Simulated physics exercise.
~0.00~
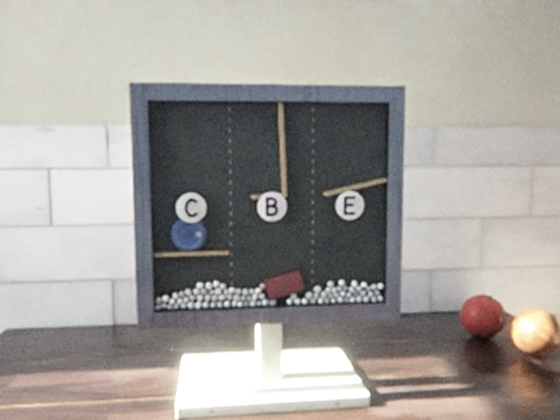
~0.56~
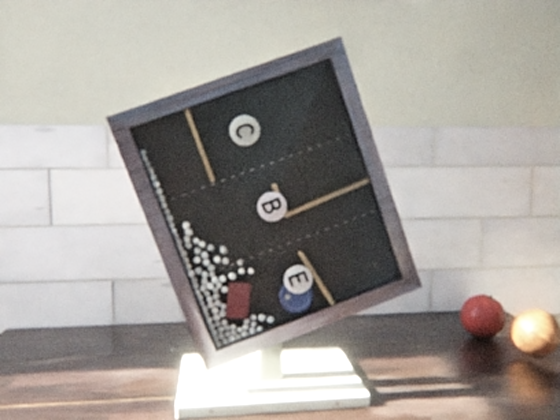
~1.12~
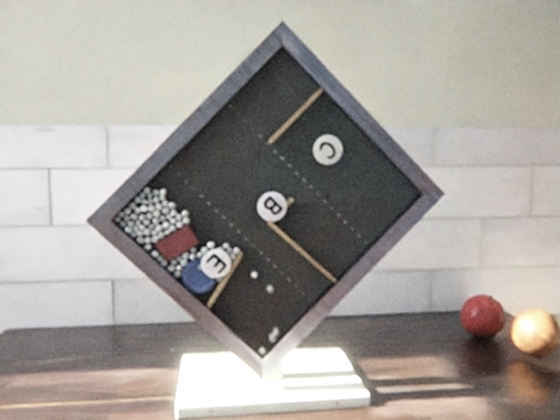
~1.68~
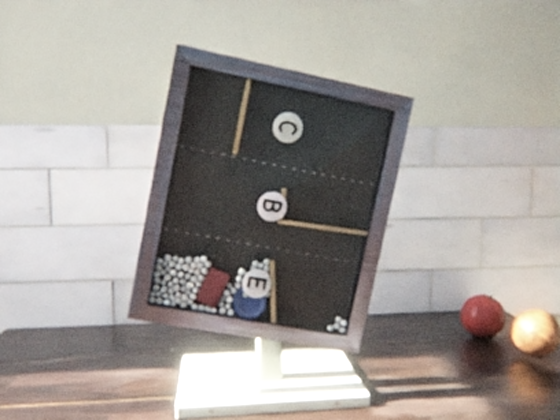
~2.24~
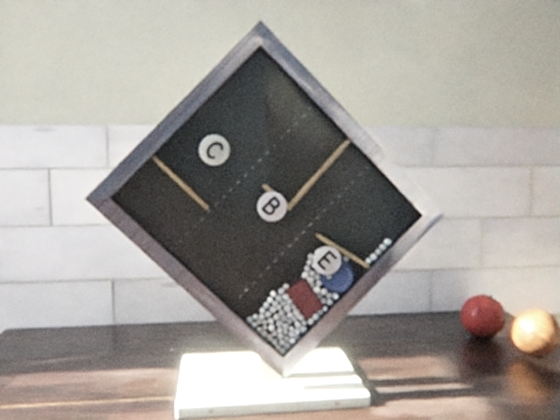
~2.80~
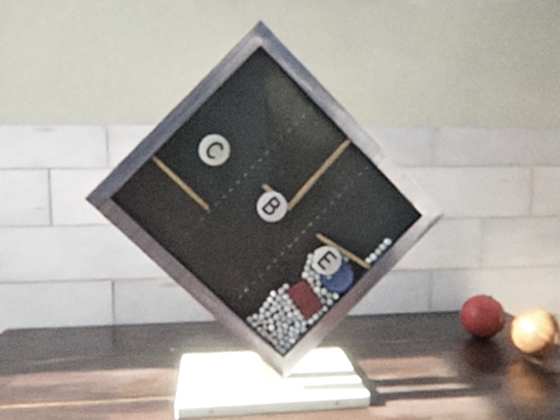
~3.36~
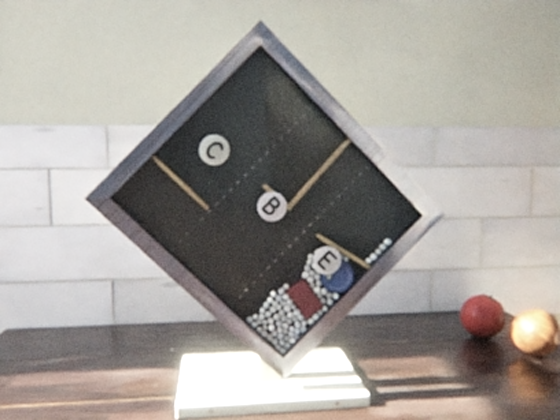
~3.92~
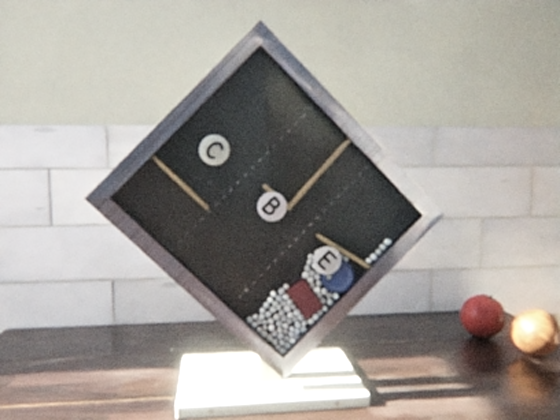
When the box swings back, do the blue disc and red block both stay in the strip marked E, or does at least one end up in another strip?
Both stay in the strip marked E. The blue disc comes to rest by the thin ledge there, with the red block lying among the beads beside it.
